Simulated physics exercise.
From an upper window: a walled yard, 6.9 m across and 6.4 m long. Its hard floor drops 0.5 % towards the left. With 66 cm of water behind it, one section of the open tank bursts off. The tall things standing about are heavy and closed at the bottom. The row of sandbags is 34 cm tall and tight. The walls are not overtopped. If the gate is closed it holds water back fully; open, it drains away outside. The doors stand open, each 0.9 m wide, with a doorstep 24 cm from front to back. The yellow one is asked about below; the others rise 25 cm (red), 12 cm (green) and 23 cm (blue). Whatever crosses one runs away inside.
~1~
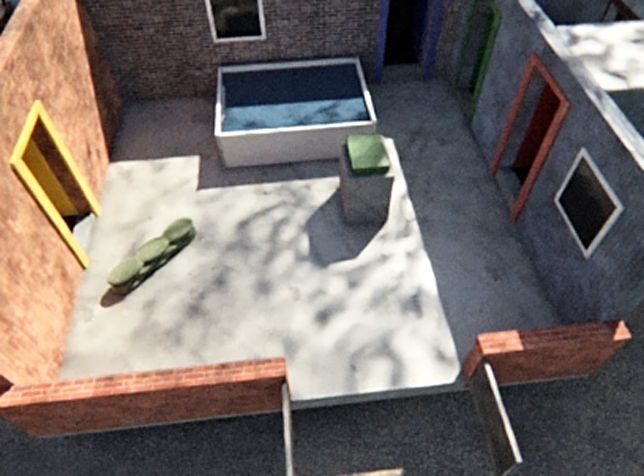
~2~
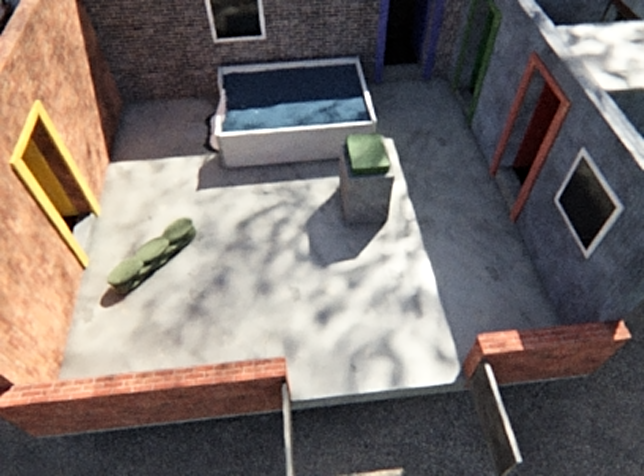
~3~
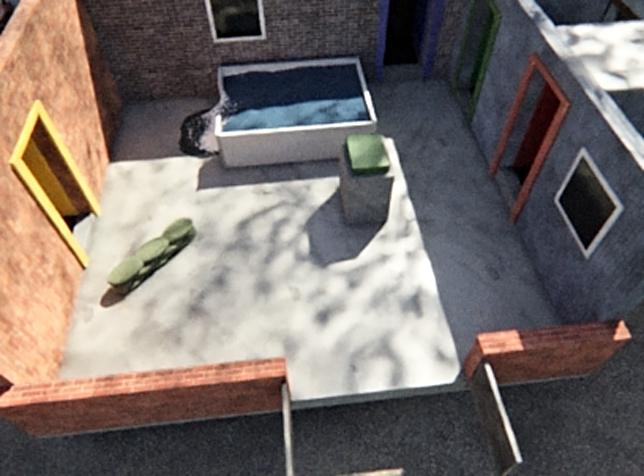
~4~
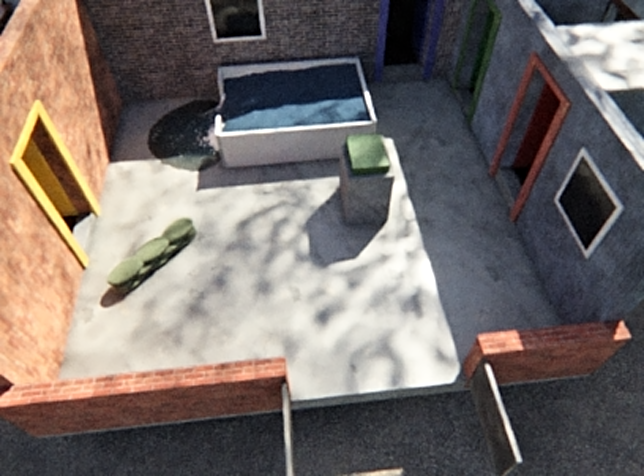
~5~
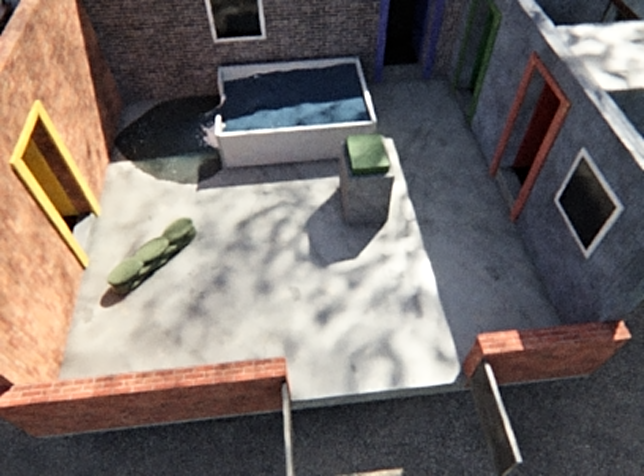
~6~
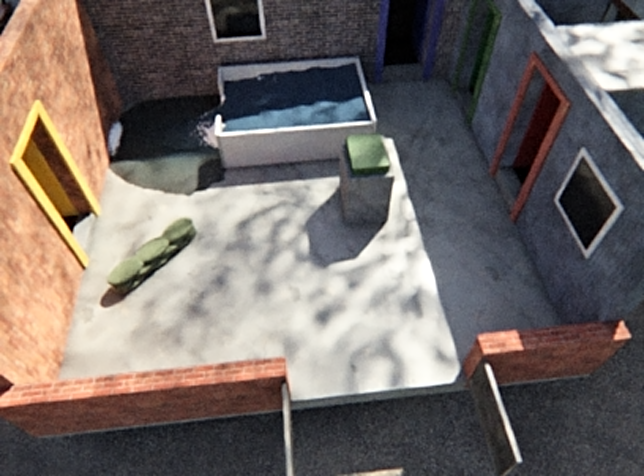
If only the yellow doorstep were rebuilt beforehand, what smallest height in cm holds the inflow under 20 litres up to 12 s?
About 19 cm.
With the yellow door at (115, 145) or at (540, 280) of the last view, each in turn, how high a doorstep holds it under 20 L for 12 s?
Roughly 34 and 5.5 cm.
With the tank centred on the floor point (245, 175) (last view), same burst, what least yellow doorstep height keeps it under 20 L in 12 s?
About 20 cm.
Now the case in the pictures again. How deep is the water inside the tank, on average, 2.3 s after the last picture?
Roughly 37 cm on average.
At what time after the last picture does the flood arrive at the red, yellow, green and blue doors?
Red 7.0 s, yellow 0.7 s, green 4.5 s, blue 3.2 s.
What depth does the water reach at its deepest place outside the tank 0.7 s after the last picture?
About 50 cm.
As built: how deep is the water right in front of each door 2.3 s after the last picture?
In cm: Red 0, yellow 14, green 0, blue 0.
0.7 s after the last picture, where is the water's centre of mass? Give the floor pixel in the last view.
Near (258, 128).
Then, 0.7 s after the last picture water covers 15 % of the floor, deepest (50 cm) near (123, 105); 5 cm at the yellow door, 0 litres in over its 13 cm doorstep.
Then, 2.3 s after the last picture water covers 25 % of the floor, deepest (36 cm) near (123, 105); 14 cm at the yellow door, 1 litre in over its 13 cm doorstep.
Then, 11.3 s after the last picture water covers 95 % of the floor, deepest (14 cm) near (122, 256); 13 cm at the yellow door, 97 litres in over its 13 cm doorstep.
At the yellow door as built, the water peaked near 21 cm, 5.1 s after the last picture.
With a doorstep of 17.5 cm, 36 litres would have come in within the 12 s; with 23.5 cm, 4 litres. So under 20 litres takes about 19 cm.
